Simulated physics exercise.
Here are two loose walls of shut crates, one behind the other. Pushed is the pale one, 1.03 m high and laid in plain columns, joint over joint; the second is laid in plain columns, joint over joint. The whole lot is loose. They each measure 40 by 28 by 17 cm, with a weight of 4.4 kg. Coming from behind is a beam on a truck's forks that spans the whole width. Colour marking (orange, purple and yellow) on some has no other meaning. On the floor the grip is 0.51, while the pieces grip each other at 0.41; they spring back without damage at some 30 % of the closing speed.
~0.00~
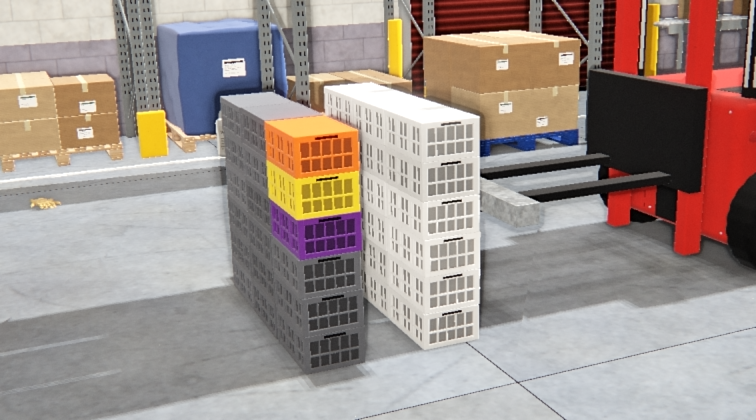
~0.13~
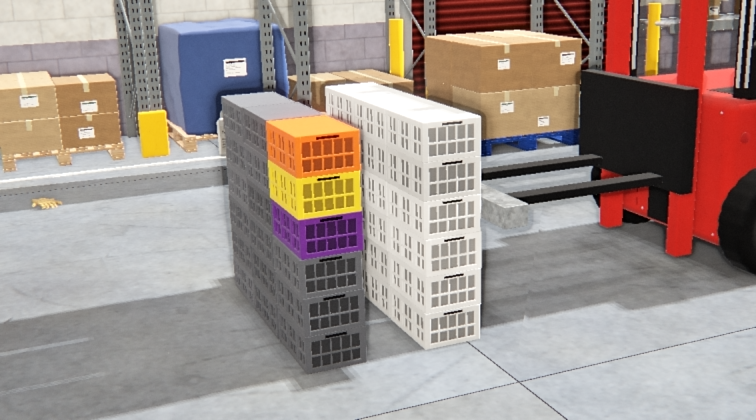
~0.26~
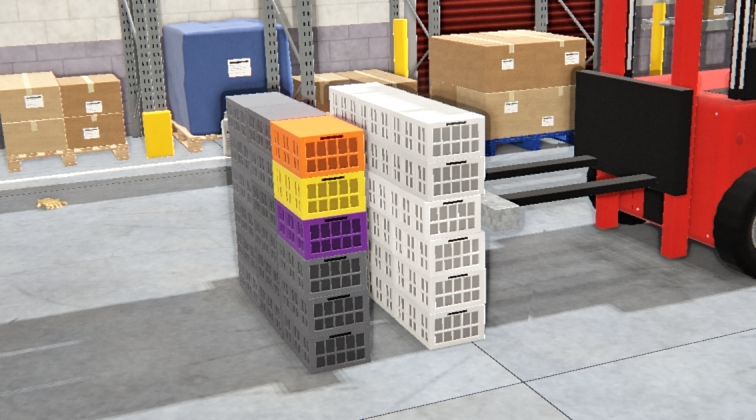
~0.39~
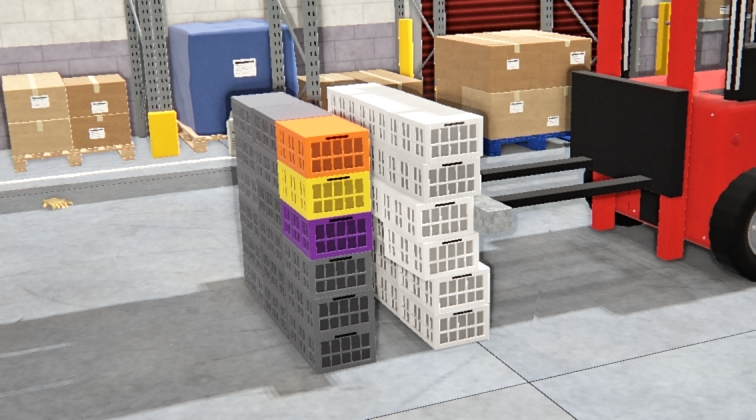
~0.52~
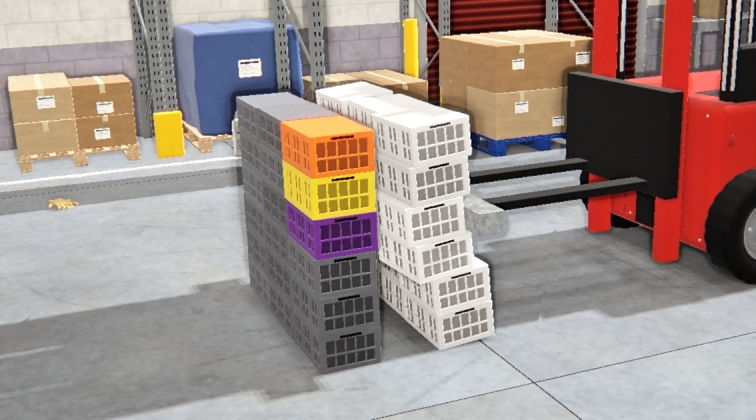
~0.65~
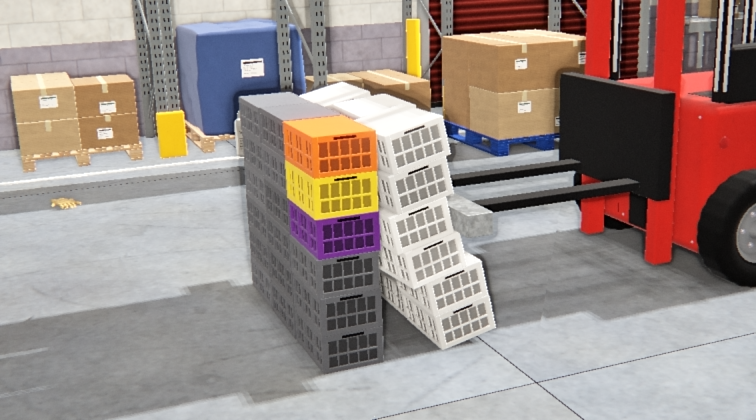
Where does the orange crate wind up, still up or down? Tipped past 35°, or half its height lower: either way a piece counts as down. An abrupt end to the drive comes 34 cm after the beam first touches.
Once all is still, the orange crate is down.
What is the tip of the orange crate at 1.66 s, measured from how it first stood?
Around 80° from its start.
By 1.18 s, 7 of the pale wall down; none of the 18 crates of the second wall down, 18 disturbed; orange crate tilted 18°; purple crate tilted 18°.
By 1.66 s, 15 of the pale wall down; 17 of the 18 crates of the second wall down; orange crate on its side; purple crate on its side.
When it is over (3.1 s), 15 of the pale wall down; 17 of the 18 crates of the second wall down; orange crate upside down; yellow crate upside down; purple crate upside down.
